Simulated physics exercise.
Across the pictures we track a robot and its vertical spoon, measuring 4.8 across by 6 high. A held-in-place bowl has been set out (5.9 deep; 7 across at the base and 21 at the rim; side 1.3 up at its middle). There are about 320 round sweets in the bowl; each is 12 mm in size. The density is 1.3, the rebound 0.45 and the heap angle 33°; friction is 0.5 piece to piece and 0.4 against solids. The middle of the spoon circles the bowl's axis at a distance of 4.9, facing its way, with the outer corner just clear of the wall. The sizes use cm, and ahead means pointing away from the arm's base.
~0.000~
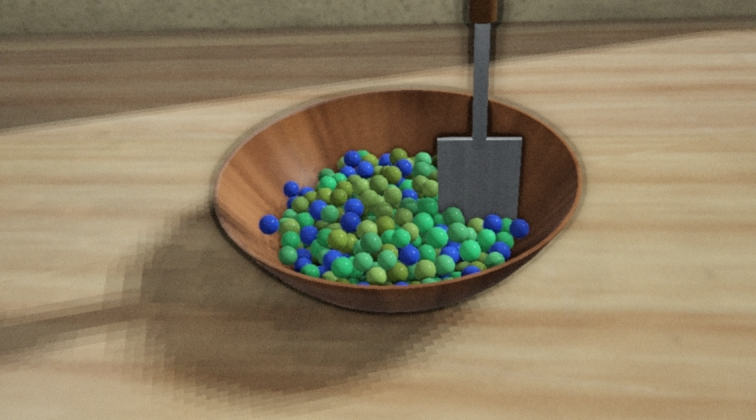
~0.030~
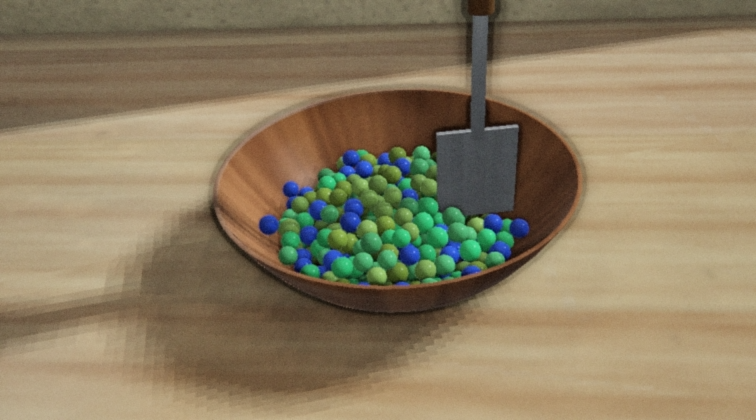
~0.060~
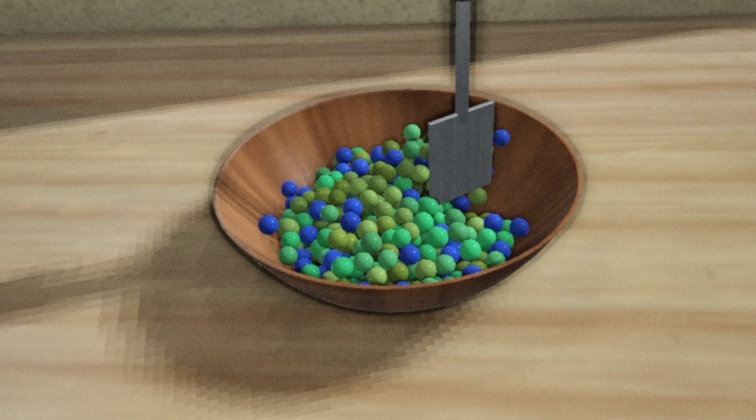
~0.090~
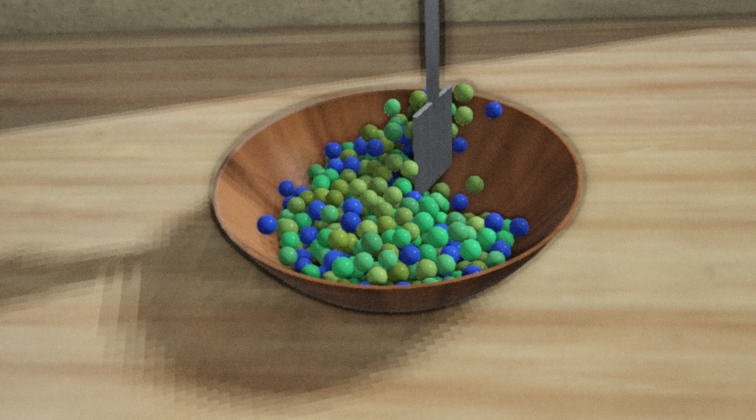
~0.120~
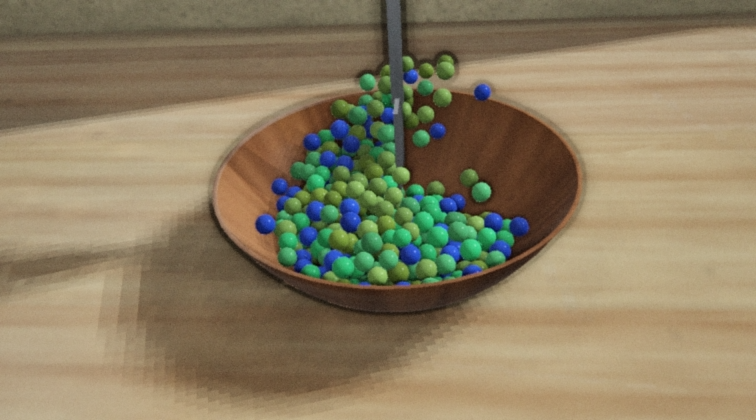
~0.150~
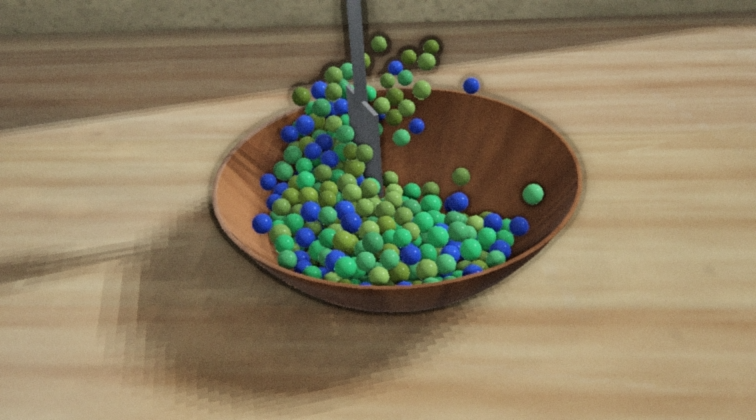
On a wooden tabletop, a flat metal spatula sweeping leftward through a brown bowl, heaping and tossing blue and green balls upward.
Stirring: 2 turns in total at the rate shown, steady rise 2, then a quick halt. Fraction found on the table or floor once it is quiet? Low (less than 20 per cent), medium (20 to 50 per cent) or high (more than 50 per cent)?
The share is medium, between 20 and 50 per cent.
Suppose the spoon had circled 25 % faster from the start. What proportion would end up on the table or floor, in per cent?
About 40 percent, I'd say.
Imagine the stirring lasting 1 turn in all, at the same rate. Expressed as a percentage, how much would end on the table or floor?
It would be around 20 per cent.
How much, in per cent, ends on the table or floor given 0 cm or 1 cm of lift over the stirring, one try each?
That gives about 50 per cent and 45 per cent, in order.
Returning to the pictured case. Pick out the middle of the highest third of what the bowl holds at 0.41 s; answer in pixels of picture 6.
Near (509, 183).
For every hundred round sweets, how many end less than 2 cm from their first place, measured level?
Around 15 per cent.
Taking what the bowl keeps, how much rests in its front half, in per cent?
Close to 50 in a hundred.
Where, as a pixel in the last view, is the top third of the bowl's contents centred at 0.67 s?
Around (357, 199).
After 0.41 s, 351° round, highest piece 10 above the table; 244 in the bowl, 48 on the table or floor, 27 in flight or on the tool.
After 0.67 s, 225° round, highest piece 7 above the table; 216 in the bowl, 101 on the table or floor, 2 in flight or on the tool.
After 1.00 s, 0° round, highest piece 5 above the table; 215 in the bowl, 104 on the table or floor.
After 1.70 s, 0° round, highest piece 5 above the table; 215 in the bowl, 104 on the table or floor.
At rest, 215 in the bowl, 104 on the table or floor. That is 33 % on the table or floor.
